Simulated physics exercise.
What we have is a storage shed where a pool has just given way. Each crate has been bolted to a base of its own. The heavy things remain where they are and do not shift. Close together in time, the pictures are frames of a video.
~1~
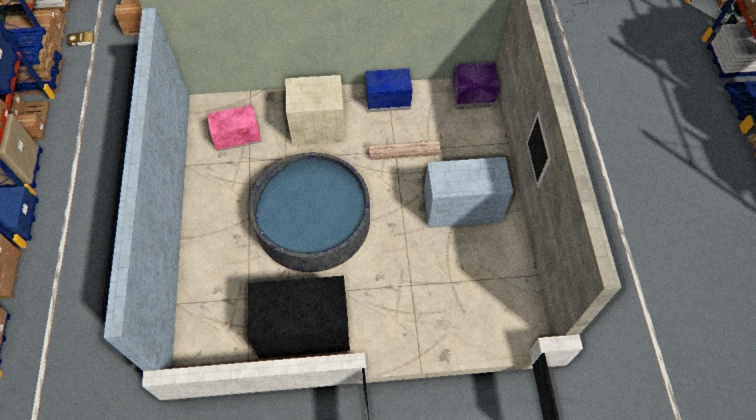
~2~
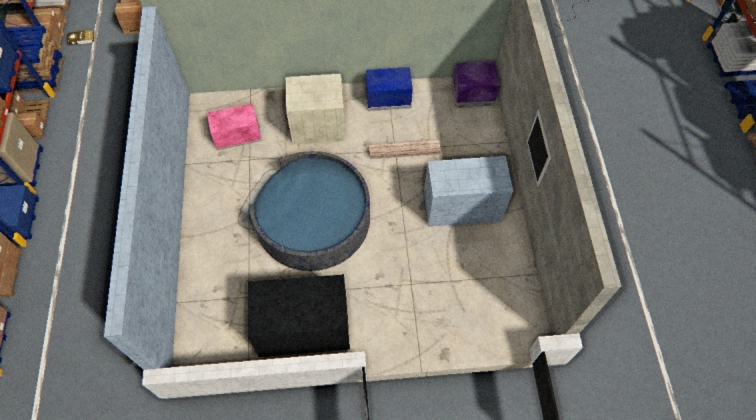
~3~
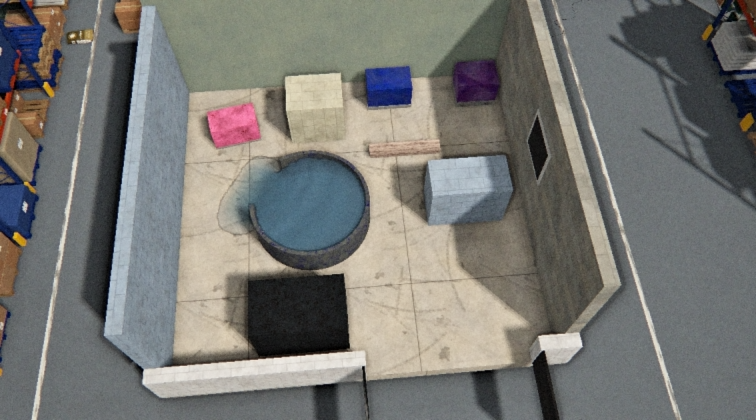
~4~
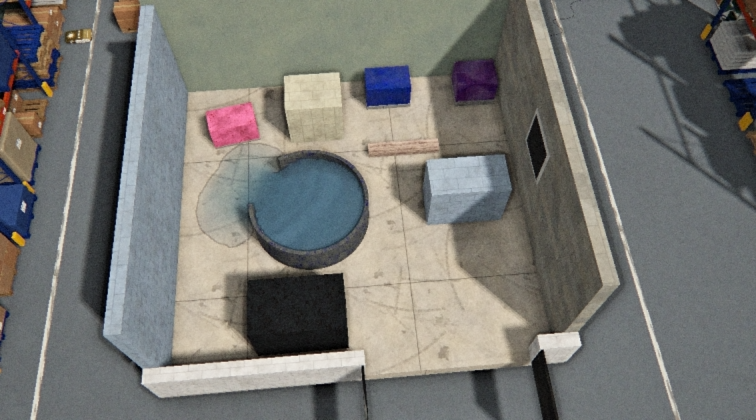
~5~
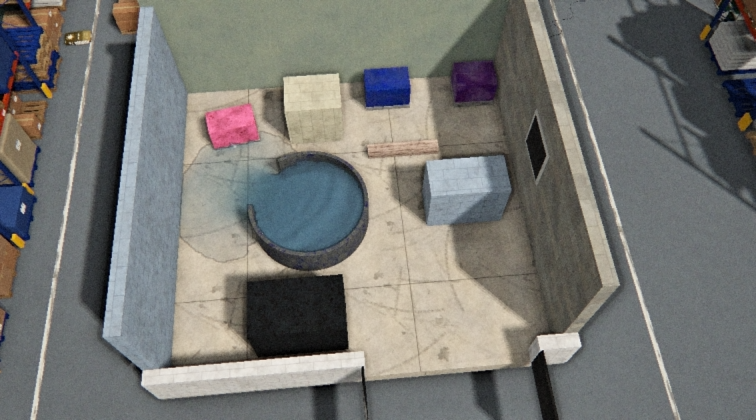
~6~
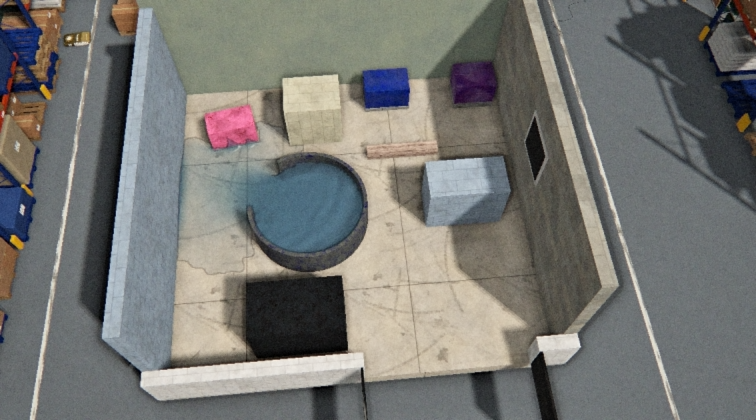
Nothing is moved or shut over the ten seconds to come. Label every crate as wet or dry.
Pink crate: Wet; blue crate: Wet; purple crate: Dry.
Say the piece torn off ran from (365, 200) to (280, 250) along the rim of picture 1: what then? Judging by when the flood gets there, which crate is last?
That would be the one in blue.
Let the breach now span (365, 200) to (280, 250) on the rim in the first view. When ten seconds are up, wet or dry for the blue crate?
The blue crate is not reached.
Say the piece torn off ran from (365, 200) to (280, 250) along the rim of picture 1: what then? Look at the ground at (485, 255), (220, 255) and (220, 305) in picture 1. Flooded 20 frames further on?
So it's liquid at the first, liquid at the second and liquid at the third.
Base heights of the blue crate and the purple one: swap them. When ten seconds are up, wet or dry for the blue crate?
The blue one is reached.
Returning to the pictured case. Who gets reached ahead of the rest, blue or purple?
It's the one in blue.
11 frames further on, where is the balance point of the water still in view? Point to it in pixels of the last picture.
It is near (260, 194).
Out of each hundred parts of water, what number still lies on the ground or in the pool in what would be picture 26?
Around 100 parts in a hundred.
A moment on, water covers 15 % of the floor; the pink crate water round its plinth, the blue crate not reached, the purple crate not reached.
Next, water covers 25 % of the floor; the pink crate water round its plinth, the blue crate not reached, the purple crate not reached.
Then, water covers 40 % of the floor; the pink crate water round its plinth, the blue crate water round its plinth, the purple crate not reached.
Later, water covers 70 % of the floor; the pink crate water round its plinth, the blue crate water round its plinth, the purple crate water round its plinth.
In the end, water covers 95 % of the floor; the pink crate was topped, the blue crate was topped, the purple crate stayed above the water.
